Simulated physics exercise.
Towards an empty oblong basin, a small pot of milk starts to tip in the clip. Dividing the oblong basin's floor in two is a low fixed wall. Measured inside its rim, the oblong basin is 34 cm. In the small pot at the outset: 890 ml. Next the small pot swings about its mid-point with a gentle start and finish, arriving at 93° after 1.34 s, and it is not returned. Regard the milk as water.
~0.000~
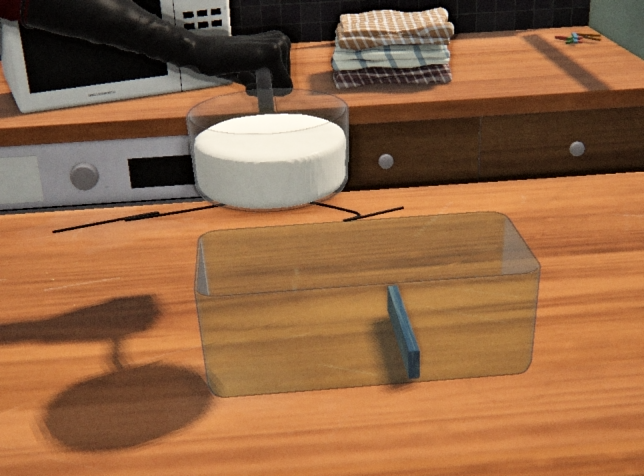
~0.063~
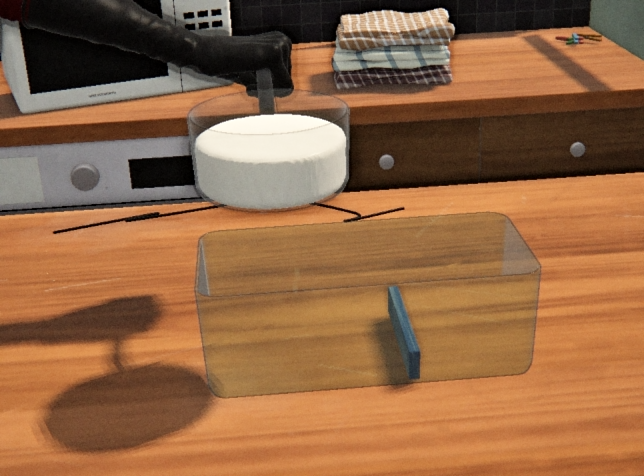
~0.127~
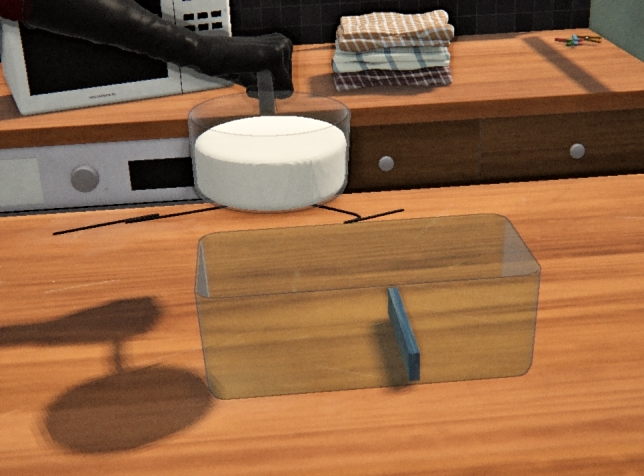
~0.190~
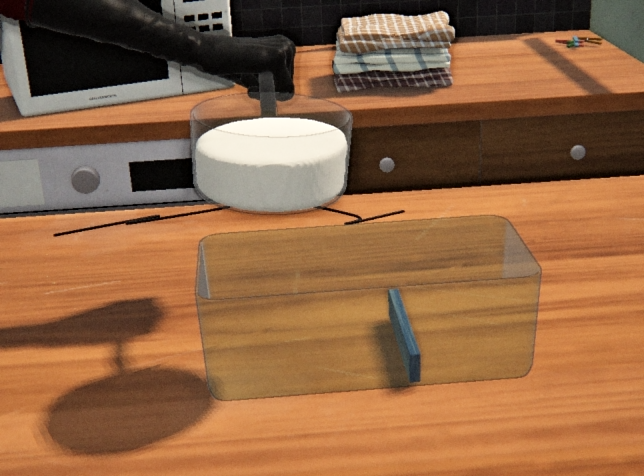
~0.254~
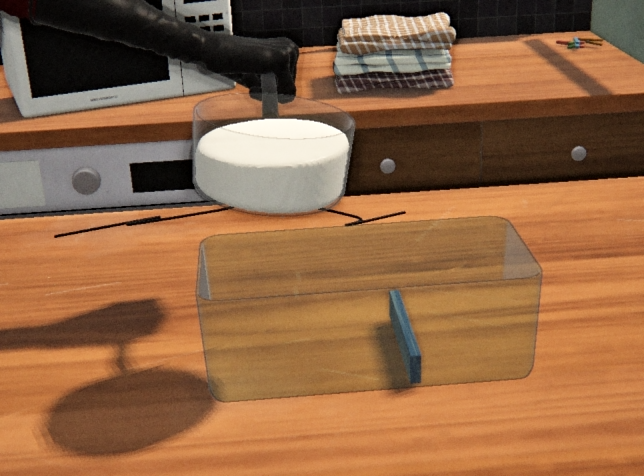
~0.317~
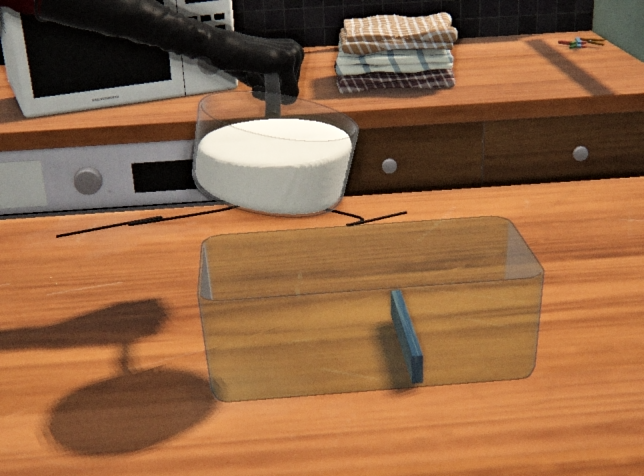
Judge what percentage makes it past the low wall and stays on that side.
Some 54 per cent makes it over and stays.
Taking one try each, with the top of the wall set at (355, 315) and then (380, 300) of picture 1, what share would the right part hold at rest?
95 in a hundred, followed by 75 in a hundred.
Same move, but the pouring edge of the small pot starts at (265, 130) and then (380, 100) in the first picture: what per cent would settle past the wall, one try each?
In order, 10 and 75 per cent.
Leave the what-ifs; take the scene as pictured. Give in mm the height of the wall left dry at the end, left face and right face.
About 22 mm on the left, about 6 mm on the right.
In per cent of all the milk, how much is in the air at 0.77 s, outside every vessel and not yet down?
Roughly 22 percent.
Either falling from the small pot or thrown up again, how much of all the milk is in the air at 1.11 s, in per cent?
Around 10 percent of the liquid.
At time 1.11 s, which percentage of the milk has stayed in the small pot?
Around 20 in a hundred.
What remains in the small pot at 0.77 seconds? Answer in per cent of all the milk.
Near 70 in a hundred.
Then, 0.77 s in, the tilt is 58° and 70 per cent is still to pour, 2 is left of the wall and 5 right of it.
Then, 1.11 s in, the tilt is 86° and 20 per cent is still to pour, 16 is left of the wall and 54 right of it.
Then, 1.46 s in, the tilt is 93° and 4 per cent is still to pour, 38 is left of the wall and 55 right of it.
Then, 1.84 s in, the tilt is 93° and 1 per cent is still to pour, 44 is left of the wall and 55 right of it.
Finally, 45 per cent lies left of the wall, 54 right of it and 0 outside.
